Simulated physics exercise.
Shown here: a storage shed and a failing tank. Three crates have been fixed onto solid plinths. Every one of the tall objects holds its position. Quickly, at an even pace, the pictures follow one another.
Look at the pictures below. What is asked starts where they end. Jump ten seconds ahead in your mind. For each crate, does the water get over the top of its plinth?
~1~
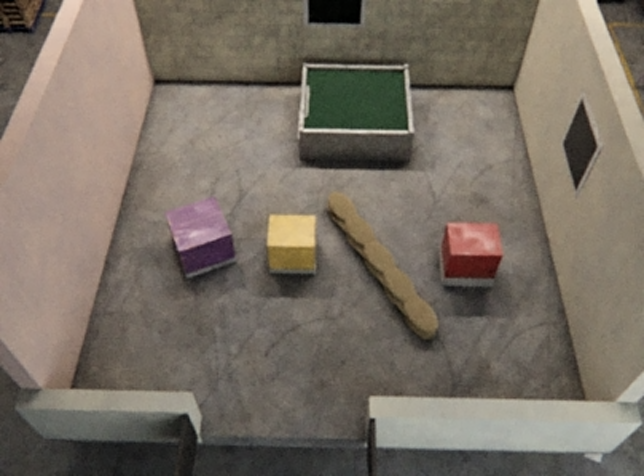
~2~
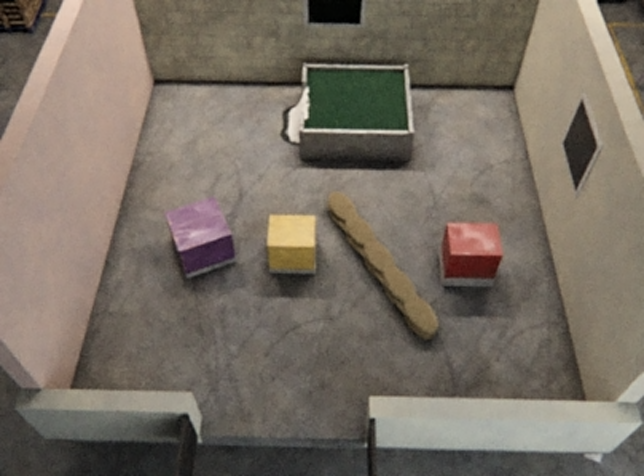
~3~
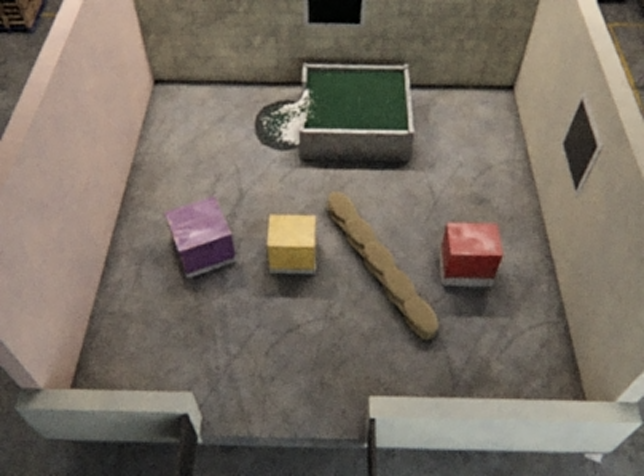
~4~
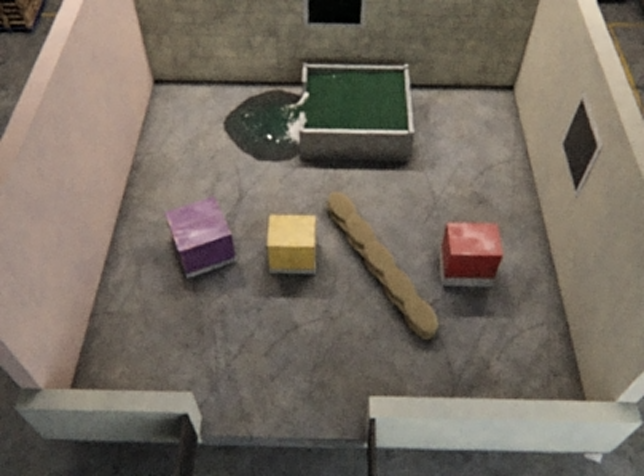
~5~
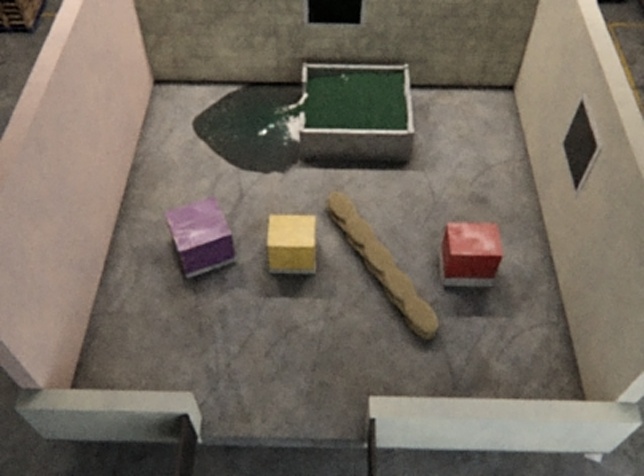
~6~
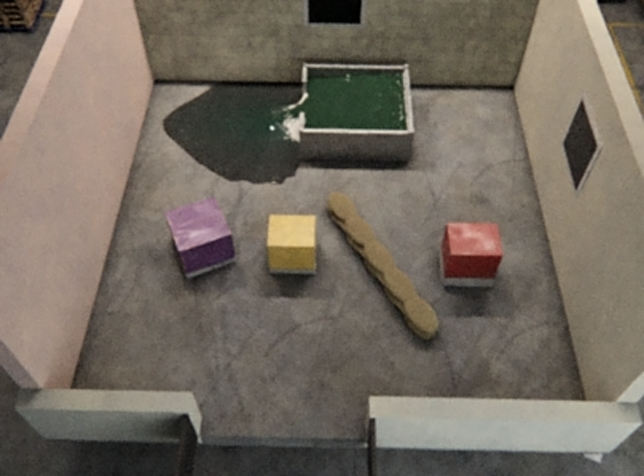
One by one: The purple crate doesn't remain clear of the water all along; the red crate remains clear of the water all along; the yellow crate remains clear of the water all along.
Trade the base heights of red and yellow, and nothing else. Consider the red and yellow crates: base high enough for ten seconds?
Red crate: Stays clear; yellow crate: Stays clear.
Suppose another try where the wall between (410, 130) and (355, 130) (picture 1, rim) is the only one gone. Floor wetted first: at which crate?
Answer: The red-painted one.
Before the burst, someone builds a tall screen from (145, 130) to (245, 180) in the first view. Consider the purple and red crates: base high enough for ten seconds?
Purple crate is left untouched; red crate is left untouched.
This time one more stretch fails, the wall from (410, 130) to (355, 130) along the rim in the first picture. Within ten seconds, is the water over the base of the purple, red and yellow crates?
Purple crate: Untouched; red crate: Reached; yellow crate: Untouched.
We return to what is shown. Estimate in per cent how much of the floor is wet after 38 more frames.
That comes to about 45 per cent.
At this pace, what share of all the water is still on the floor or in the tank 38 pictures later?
Estimate: 100 per cent.
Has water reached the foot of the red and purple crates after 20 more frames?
Note - red: Dry underfoot; purple: Wet underfoot.
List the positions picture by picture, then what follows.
In the first frame, still water in the open tank at (356, 101).
In the second frame, water pours out at (306, 116) and has run to (293, 109).
In the third frame, water pours out at (306, 117) and has run to (260, 120).
In the fourth frame, water pours out at (306, 117) and has run to (231, 130).
In the fifth frame, water pours out at (306, 117) and has run to (199, 127).
In the sixth frame, the front is at (170, 129), out from the gap at (306, 116).
A moment on, water covers 20 % of the floor; the purple crate not reached, the red crate not reached, the yellow crate not reached.
Next, water covers 20 % of the floor; the purple crate water round its plinth, the red crate not reached, the yellow crate not reached.
Then, water covers 30 % of the floor; the purple crate water round its plinth, the red crate not reached, the yellow crate not reached.
Later, water covers 45 % of the floor; the purple crate water round its plinth, the red crate not reached, the yellow crate water round its plinth.
In the end, water covers 70 % of the floor; the purple crate was topped, the red crate stayed above the water, the yellow crate stayed above the water.
